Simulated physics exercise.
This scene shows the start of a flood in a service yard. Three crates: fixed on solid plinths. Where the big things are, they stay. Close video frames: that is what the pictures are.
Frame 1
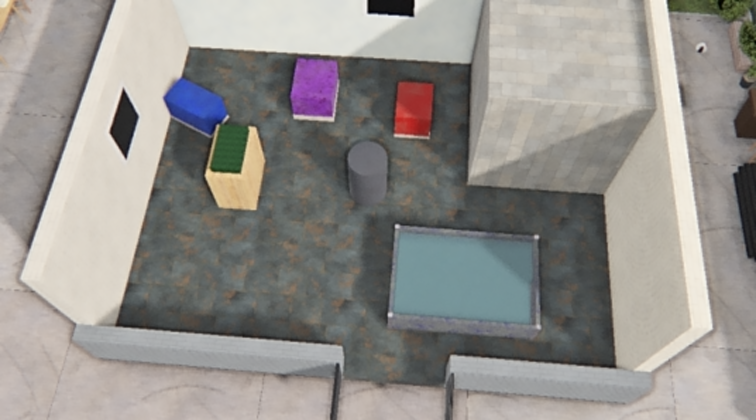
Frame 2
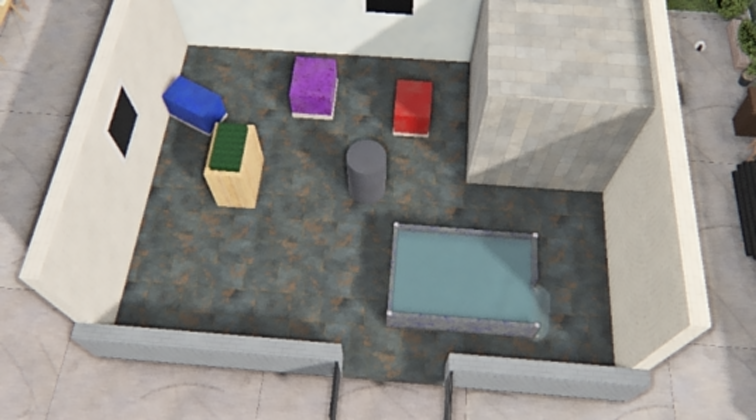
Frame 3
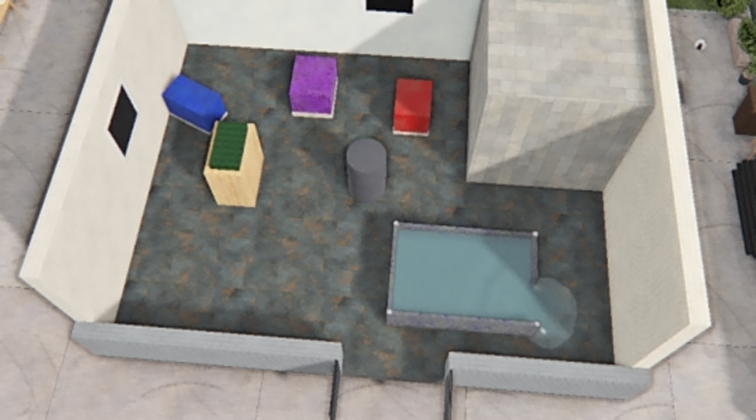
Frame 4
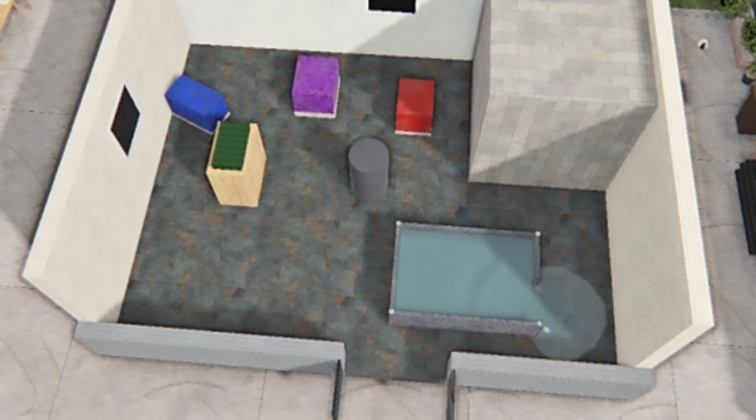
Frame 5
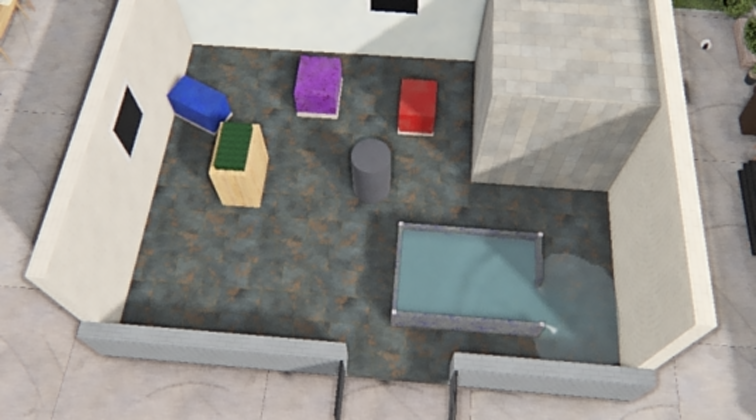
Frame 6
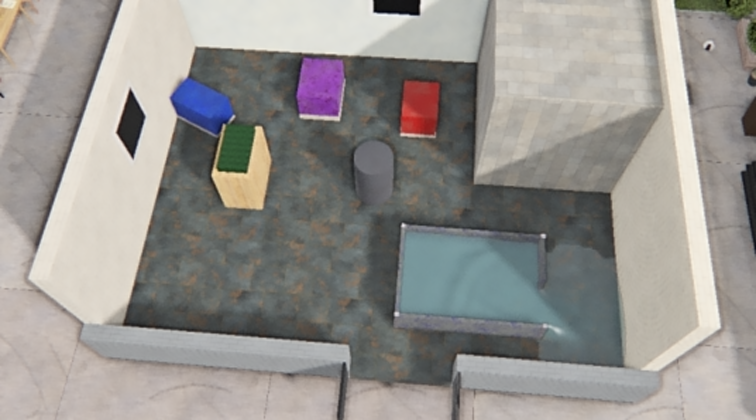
Water poured out of the right side of a still, full tank in a walled yard and spread across the dark floor toward the right wall, while the crates and gray cylinder stayed put.
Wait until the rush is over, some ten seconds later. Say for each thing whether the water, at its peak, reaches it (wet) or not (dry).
Outcome: The blue crate is protected by its plinth; the red crate is protected by its plinth; the purple crate is protected by its plinth.
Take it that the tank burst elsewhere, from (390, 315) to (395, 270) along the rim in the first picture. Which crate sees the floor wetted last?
That would be the red one.
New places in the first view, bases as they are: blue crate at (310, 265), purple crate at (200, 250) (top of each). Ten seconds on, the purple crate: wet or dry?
I'd say the purple crate is missed.
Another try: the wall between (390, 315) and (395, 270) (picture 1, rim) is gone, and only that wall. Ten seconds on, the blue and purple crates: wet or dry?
I expect blue goes wet while purple remains untouched.
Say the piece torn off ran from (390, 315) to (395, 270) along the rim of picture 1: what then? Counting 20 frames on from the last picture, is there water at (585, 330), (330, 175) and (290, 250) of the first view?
Those three places would be still unsoaked, still unsoaked and soaking, in that order.
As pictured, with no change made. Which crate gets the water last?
The answer here is the one in blue.
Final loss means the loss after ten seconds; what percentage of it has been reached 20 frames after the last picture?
0 per cent.
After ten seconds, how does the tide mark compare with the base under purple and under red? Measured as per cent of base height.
Roughly 40 and 50 per cent respectively.
A moment on, water covers 5 % of the floor; the blue crate not reached, the red crate not reached, the purple crate not reached.
Next, water covers 10 % of the floor; the blue crate not reached, the red crate not reached, the purple crate not reached.
Then, water covers 25 % of the floor; the blue crate not reached, the red crate not reached, the purple crate not reached.
Later, water covers 50 % of the floor; the blue crate not reached, the red crate water round its plinth, the purple crate water round its plinth.
In the end, water covers 70 % of the floor; the blue crate stayed above the water, the red crate stayed above the water, the purple crate stayed above the water.
